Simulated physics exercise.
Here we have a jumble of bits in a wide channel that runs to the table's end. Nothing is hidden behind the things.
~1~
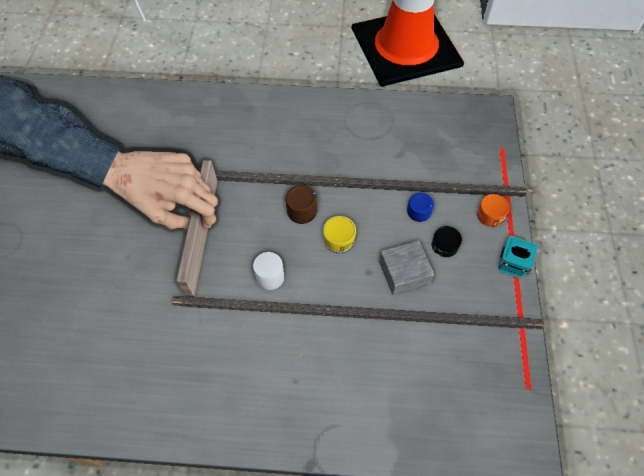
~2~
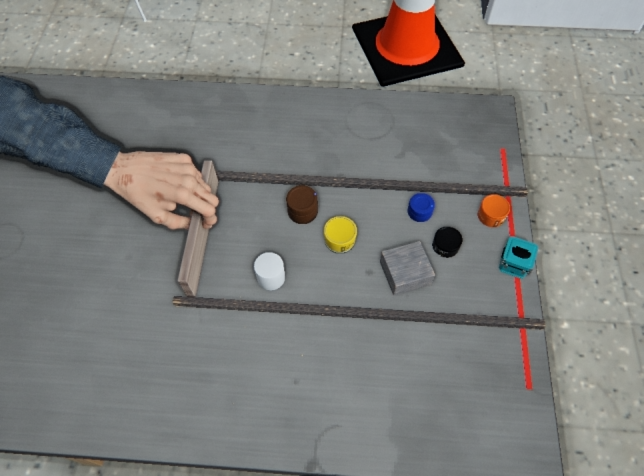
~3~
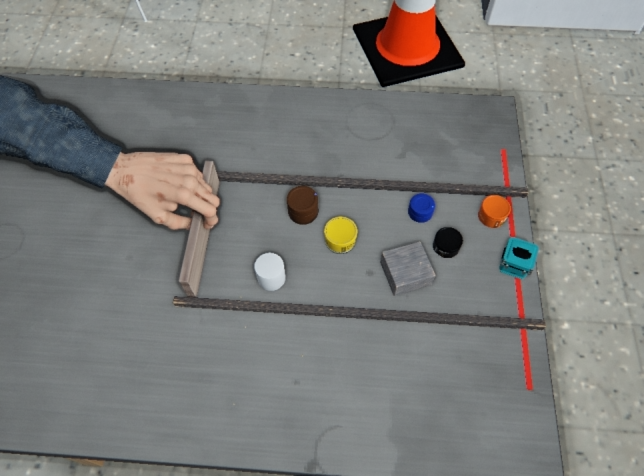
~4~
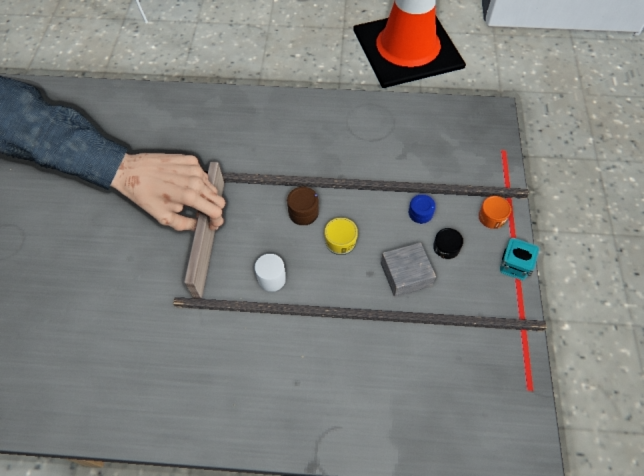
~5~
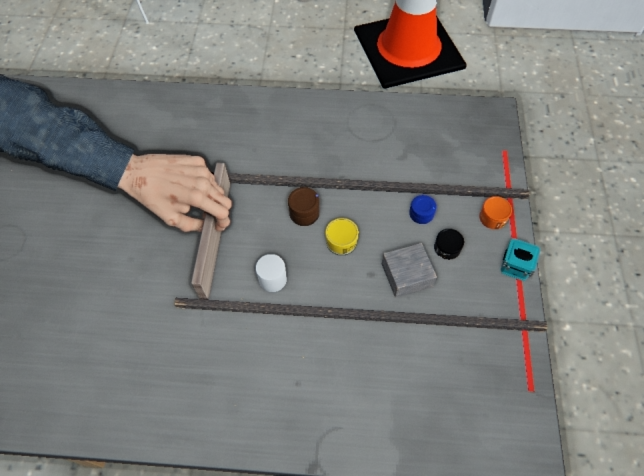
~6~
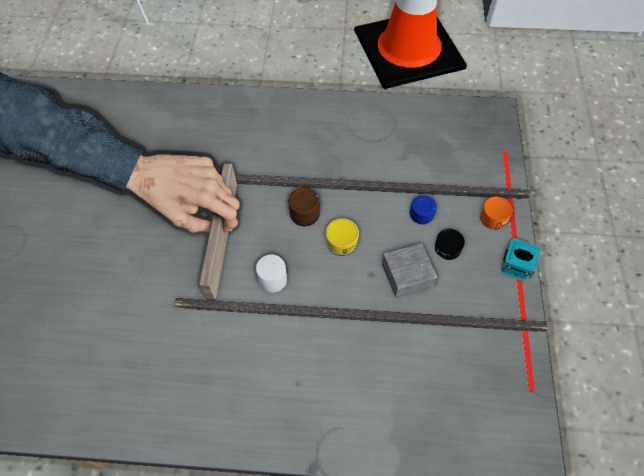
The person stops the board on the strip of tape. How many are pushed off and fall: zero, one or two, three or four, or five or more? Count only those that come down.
As it turns out, the number that fall off is five or more.
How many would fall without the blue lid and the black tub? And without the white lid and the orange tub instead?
First 3, then 3.
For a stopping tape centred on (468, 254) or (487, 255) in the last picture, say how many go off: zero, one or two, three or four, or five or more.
For each place: Either one or two; one or two.
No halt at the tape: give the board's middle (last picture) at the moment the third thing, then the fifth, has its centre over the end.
Near (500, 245) and (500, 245).
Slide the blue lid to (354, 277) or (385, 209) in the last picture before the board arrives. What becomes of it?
The blue lid falls; comes down.
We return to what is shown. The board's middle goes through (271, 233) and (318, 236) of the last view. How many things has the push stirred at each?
At the one place 1, at the other 2.
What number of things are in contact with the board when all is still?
That makes 3.
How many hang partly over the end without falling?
3 of them.
Soon after, none off yet; turquoise case at rest near (520, 260); orange tub at rest near (496, 213); black tub at rest near (449, 244).
After that, none off yet; turquoise case displaced about its own width near (540, 254); orange tub displaced about its own width near (524, 212); black tub displaced well along near (502, 231).
In the end, the number that fall off is five or more; gone, grey block, blue lid, black tub, orange tub and turquoise case.
